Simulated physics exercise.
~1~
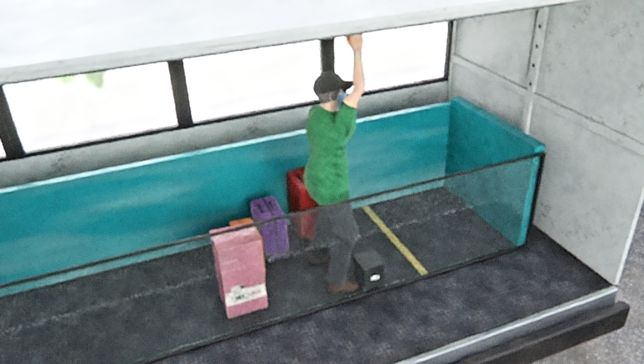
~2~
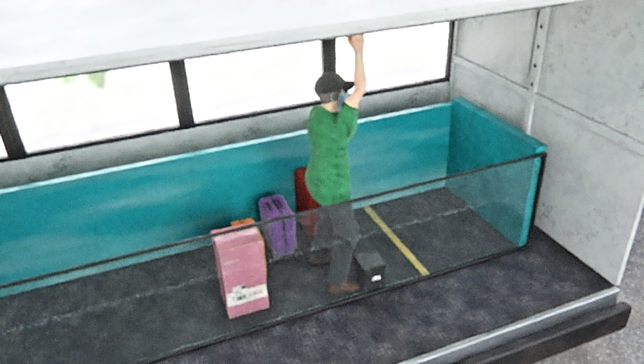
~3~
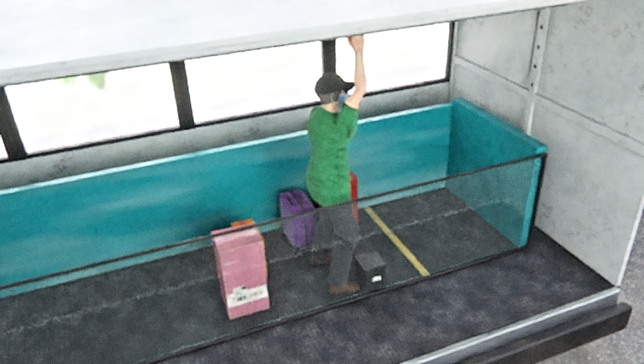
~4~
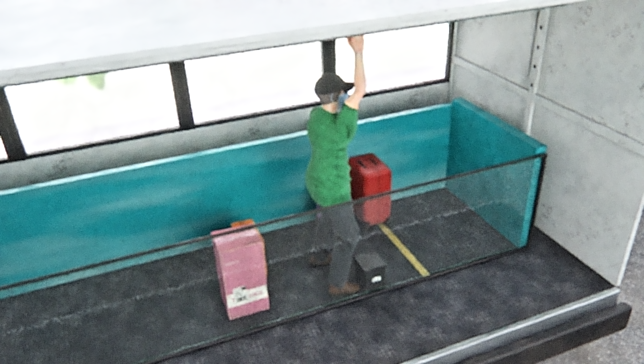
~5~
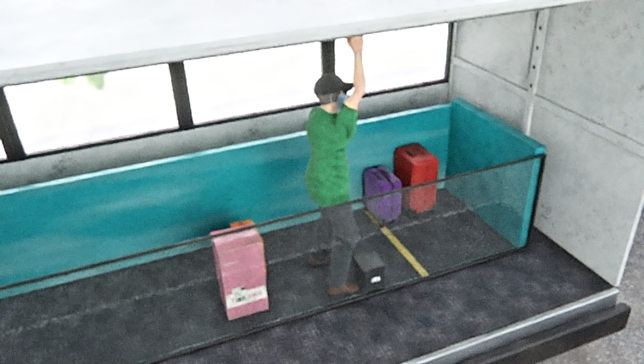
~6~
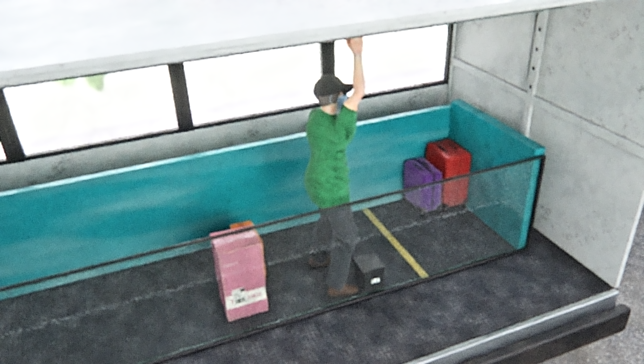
Luggage bay with a standing man gripping overhead, red and purple cases sliding right past a yellow line, pink bag staying put.
